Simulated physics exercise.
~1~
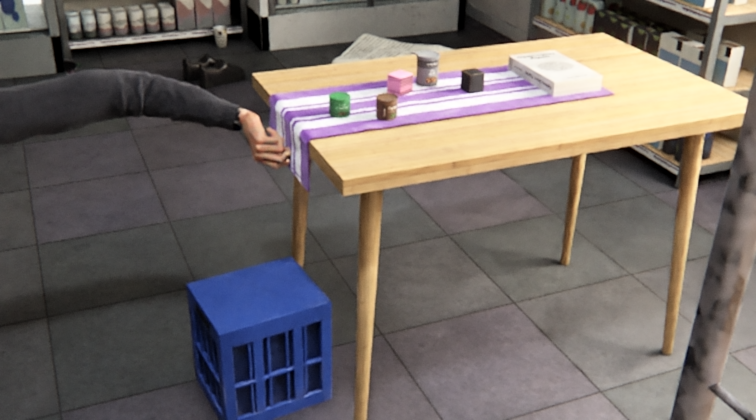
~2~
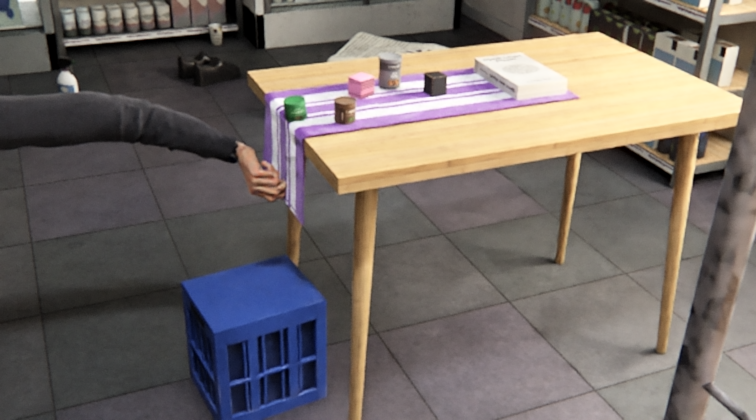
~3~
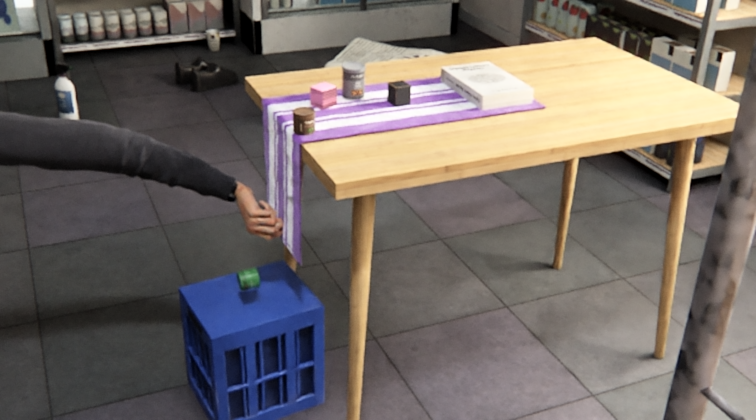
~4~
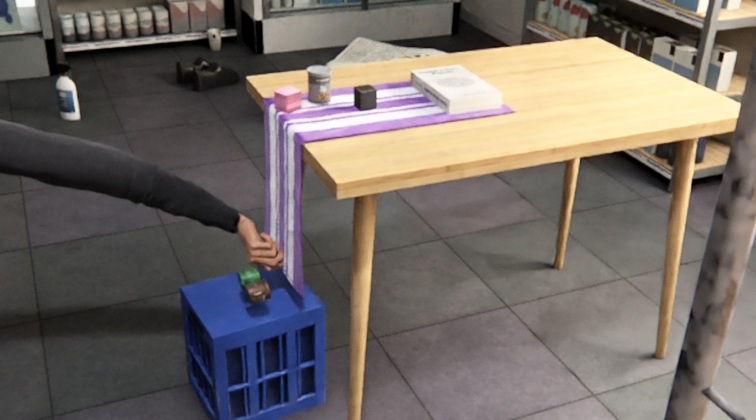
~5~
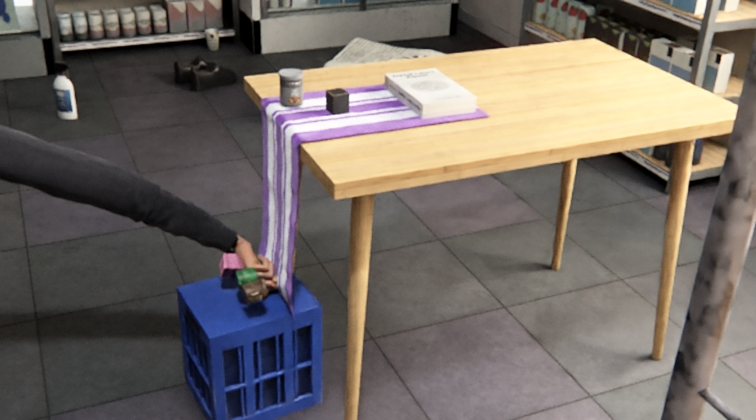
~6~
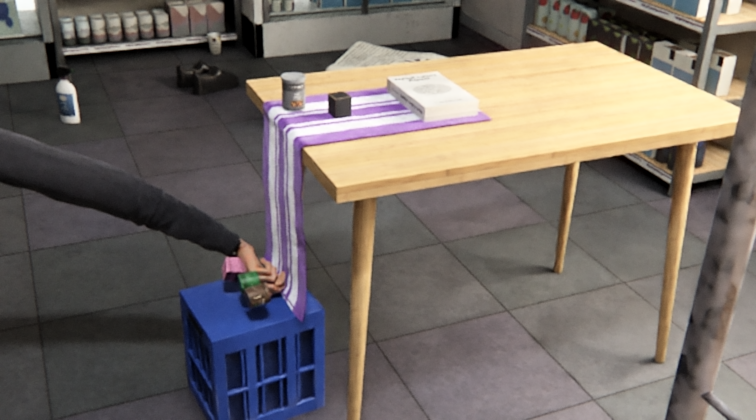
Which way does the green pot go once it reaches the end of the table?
The green pot moves down, dropping from the table end onto the blue crate.
In a shop-like room, a hand pulls a purple and white striped scarf down over the end of a wooden table until its hem reaches a blue crate, and the green pot, brown pot and pink cube drop onto the crate while the grey can, black cube and white box stay on the table.
